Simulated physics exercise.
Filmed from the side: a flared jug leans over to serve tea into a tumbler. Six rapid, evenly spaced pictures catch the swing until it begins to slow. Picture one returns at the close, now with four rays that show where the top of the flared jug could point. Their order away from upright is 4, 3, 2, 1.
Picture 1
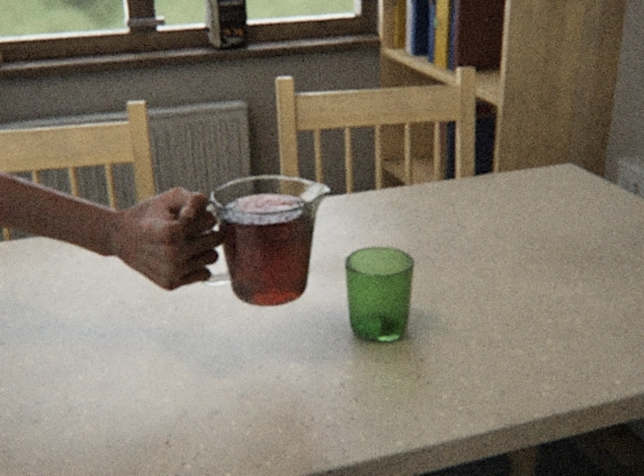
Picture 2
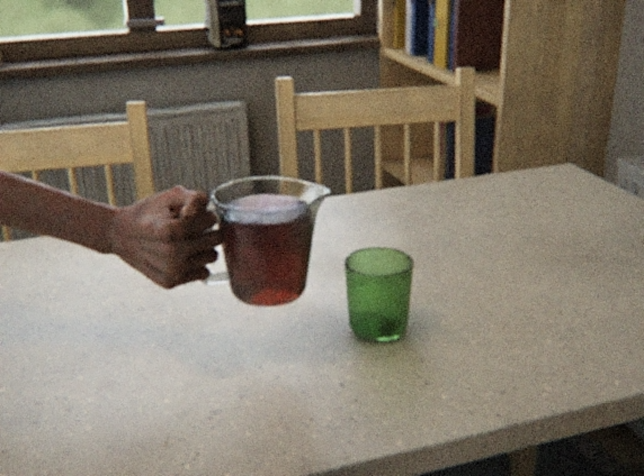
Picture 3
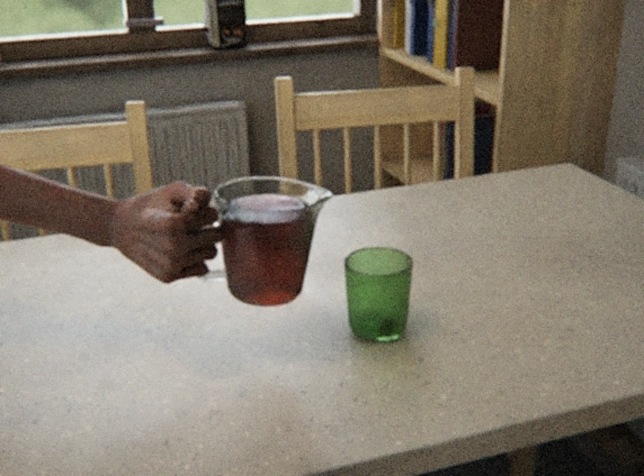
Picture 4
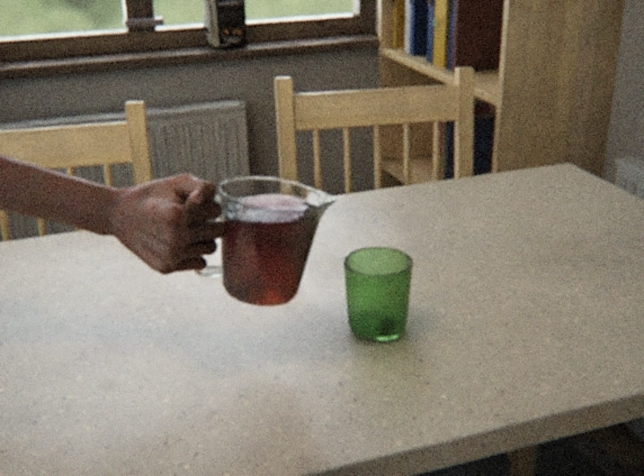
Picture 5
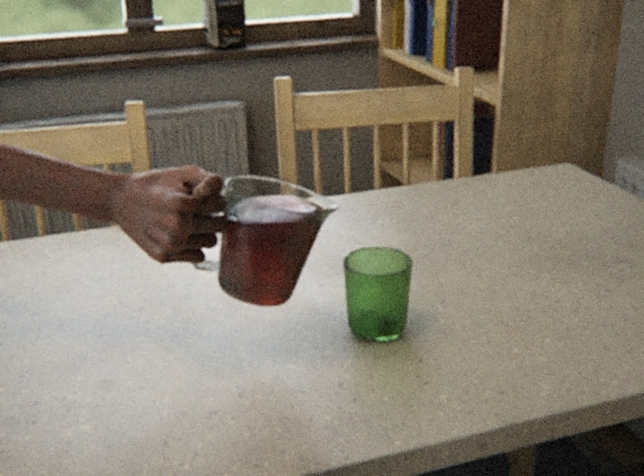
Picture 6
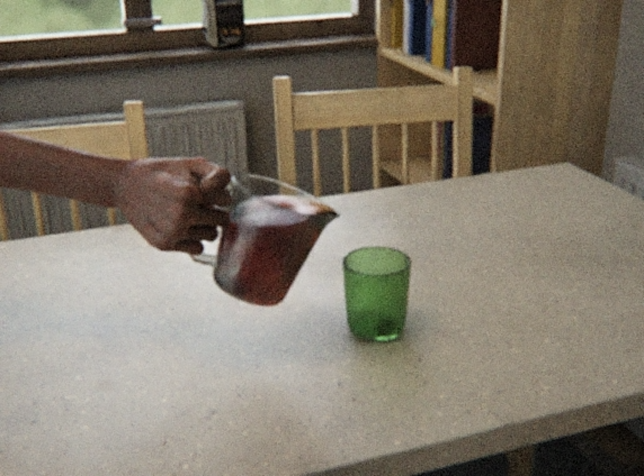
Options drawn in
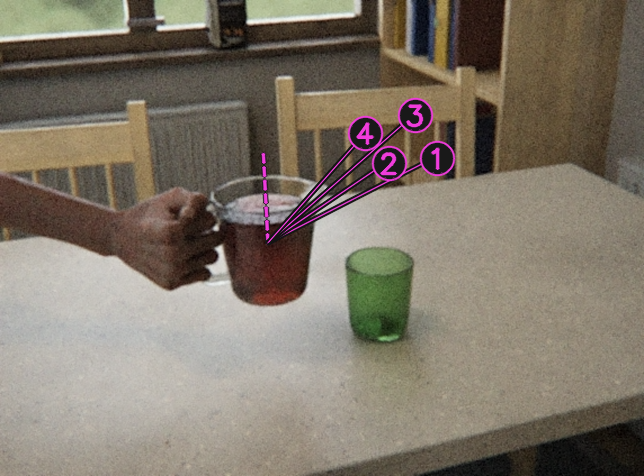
In a room with a window, a radiator and a bookshelf, a pale speckled table is seen from the side and slightly above. A hand at the left grips a clear flared jug of dark red tea, a green tumbler stands to its right, and two wooden chairs are behind. The hand gradually tilts the jug rightward, its spout lowering slightly, while the tumbler stays still.
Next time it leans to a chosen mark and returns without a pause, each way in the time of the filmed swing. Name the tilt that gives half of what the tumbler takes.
Best: 4.
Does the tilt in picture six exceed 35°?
No, it does not.
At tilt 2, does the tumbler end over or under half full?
Over.
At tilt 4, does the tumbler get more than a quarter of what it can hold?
Yes, clearly.
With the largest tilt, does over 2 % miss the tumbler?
Yes.
On the marked copy, 1 at (421, 164); 2 at (373, 171); 3 at (401, 125); 4 at (354, 145).
For tilt 1, the tumbler ends with about 73 % of what it can hold; 25 % of the tea is spilt.
For tilt 2, the tumbler ends with about 81 % of what it can hold; 8 % of the tea is spilt.
For tilt 3, the tumbler ends with about 70 % of what it can hold.
For tilt 4, the tumbler ends with about 51 % of what it can hold.
